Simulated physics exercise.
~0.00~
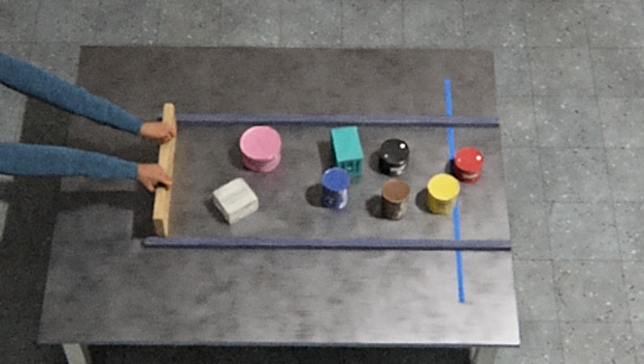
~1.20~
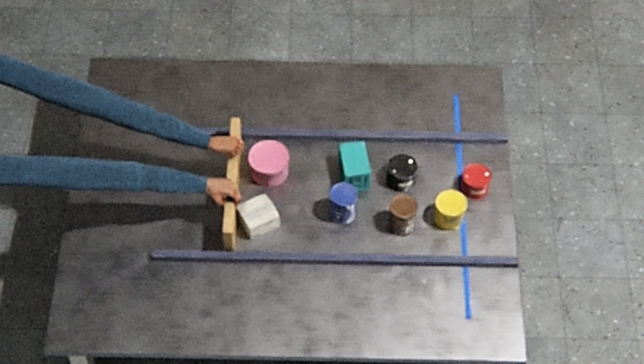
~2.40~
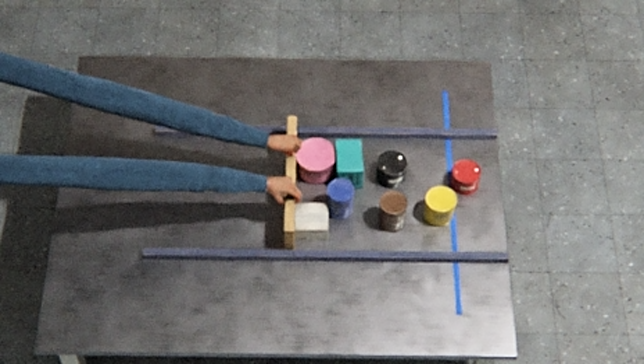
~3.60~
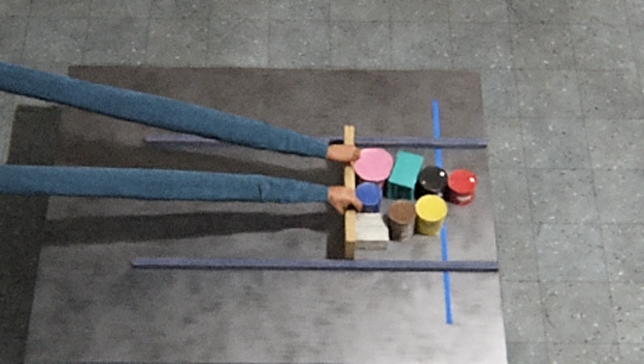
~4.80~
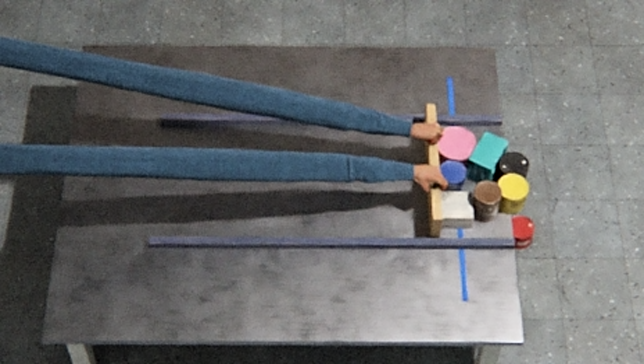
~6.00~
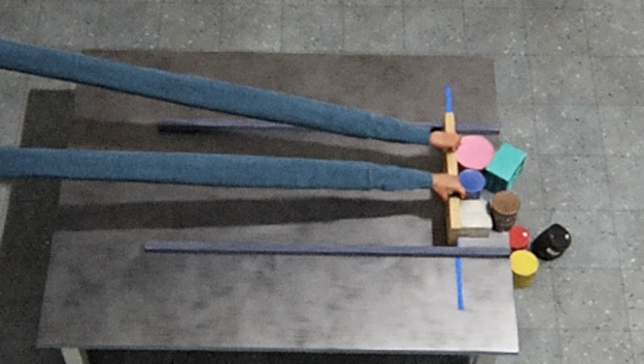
A wooden plank, pushed by two hands, slides right between two rails, gathering a white parcel, pink pail, turquoise crate and several canisters, and stops at the blue tape, with the black canister, yellow pail and red canister fallen off the table's right edge.
